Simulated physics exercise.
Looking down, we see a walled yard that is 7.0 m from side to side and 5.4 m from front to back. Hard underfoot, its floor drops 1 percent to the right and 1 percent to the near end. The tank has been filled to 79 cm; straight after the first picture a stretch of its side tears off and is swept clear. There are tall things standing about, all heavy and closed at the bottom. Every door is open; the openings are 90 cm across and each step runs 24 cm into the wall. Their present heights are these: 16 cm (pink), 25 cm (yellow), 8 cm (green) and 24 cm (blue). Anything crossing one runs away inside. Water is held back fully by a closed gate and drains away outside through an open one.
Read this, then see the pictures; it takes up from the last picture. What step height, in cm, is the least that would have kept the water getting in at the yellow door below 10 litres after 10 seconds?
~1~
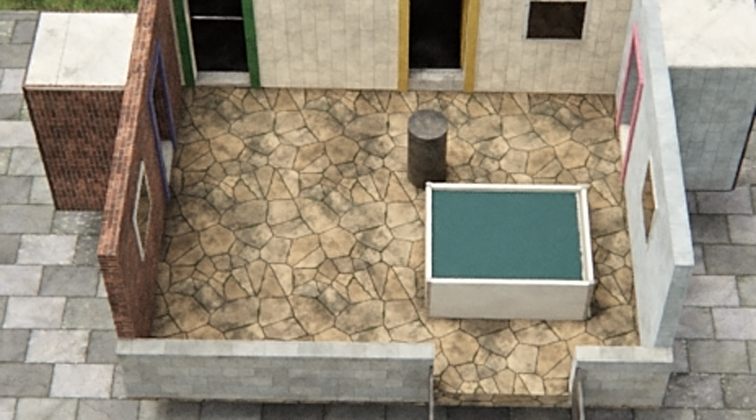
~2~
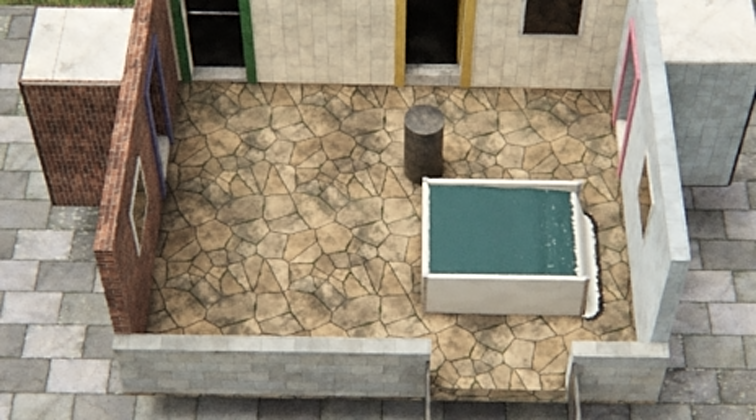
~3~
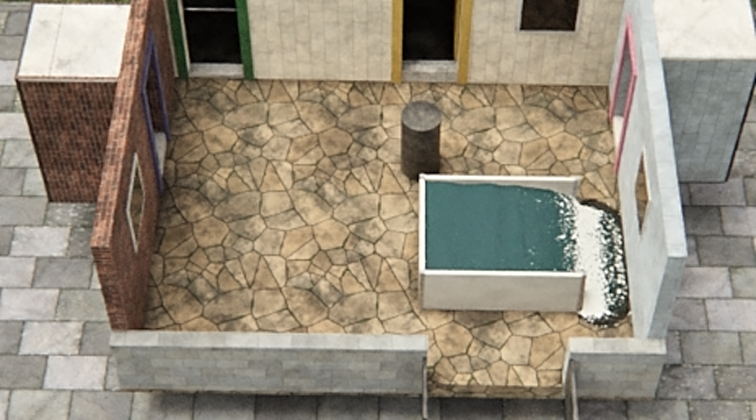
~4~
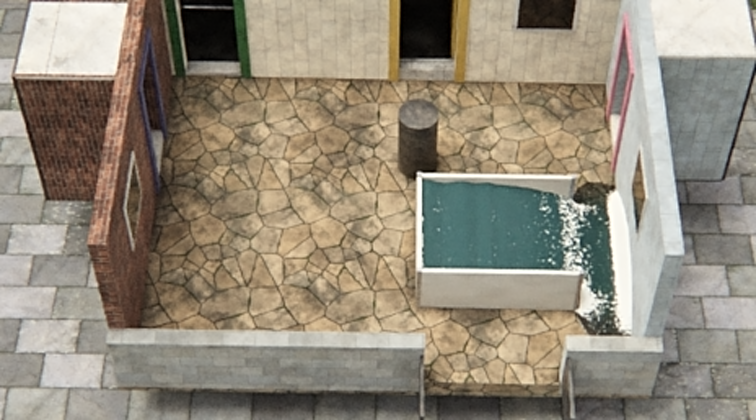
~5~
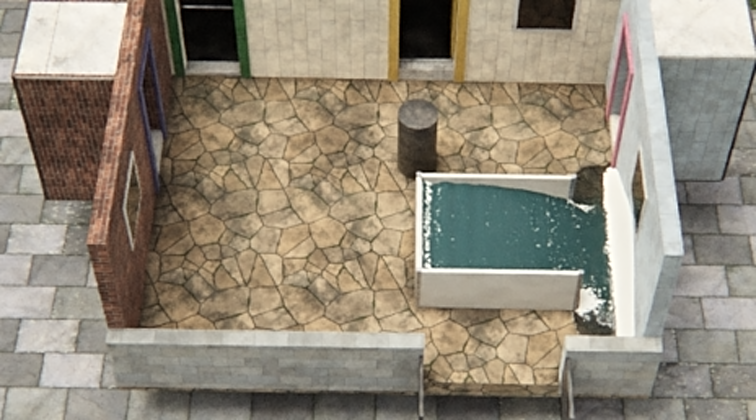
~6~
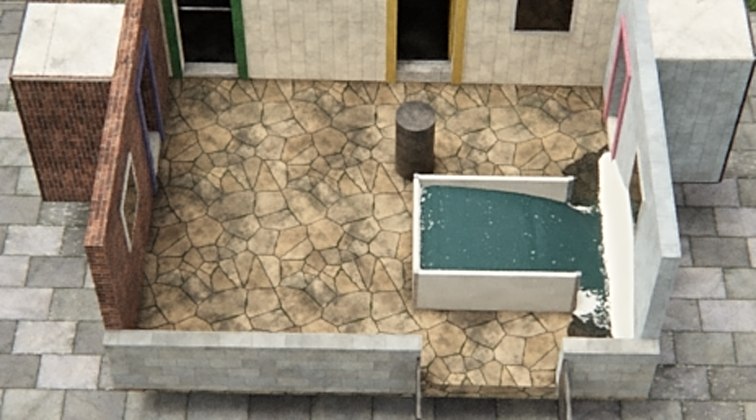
The least height is about 6 cm.
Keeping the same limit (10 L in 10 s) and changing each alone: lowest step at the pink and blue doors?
Roughly 11.5 cm for the pink door and roughly 10.0 cm for the blue door.
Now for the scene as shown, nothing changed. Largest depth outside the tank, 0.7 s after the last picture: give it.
About 65 cm.
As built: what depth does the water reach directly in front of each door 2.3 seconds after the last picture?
Depths in cm - pink: 10, yellow: 11, green: 0, blue: 0.
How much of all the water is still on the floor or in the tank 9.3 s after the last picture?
Share still there: Approx. 88 percent.
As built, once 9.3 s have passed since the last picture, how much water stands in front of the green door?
5.5 cm.
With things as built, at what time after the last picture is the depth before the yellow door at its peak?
Roughly at 1.8 s.
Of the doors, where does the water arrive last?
Last: Blue.
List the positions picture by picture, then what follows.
Still water, 79 cm deep, in the tank at (508, 236); the yellow door at (437, 47) is dry, in the first picture.
Water pours out at (578, 252) and has run 0.3 m, to (599, 308); about 6 cm deep outside, 79 cm at the back, in the second picture.
The gap is at (574, 251), the front 0.8 m out at (628, 295); the back of the tank holds 79 cm, in the third picture.
The front is at a hidden place, 0.9 m from the gap at (571, 251); 1.8 m2 of floor is wet, 77 cm left at the back, in the fourth picture.
The front is at (612, 167), 1.2 m from the gap at (570, 251); 2.2 m2 of floor is wet, 68 cm left at the back, in the fifth picture.
Water pours out at (568, 254) and has run 1.5 m, to (608, 151); about 29 cm deep outside, 67 cm at the back; the yellow door at (425, 38), 4.1 m from the gap, is still 3.1 m from the nearest water, in the sixth picture.
Then, 0.7 s after the last picture water covers 20 % of the floor, deepest (65 cm) near (620, 362); it has not reached the yellow door.
Then, 2.3 s after the last picture water covers 50 % of the floor, deepest (34 cm) near (621, 373); 11 cm at the yellow door, 0 litres in over its 25 cm step.
Then, 9.3 s after the last picture water covers 95 % of the floor, deepest (14 cm) near (402, 368); 3 cm at the yellow door, 0 litres in over its 25 cm step.
At the yellow door as built, the water peaked near 11 cm, 1.9 s after the last picture.
Run again over the same 10 s with other heights there, 14 litres in over 5 cm, 6 litres over 7 cm. The limit of 10 litres is kept from about 6 cm up.
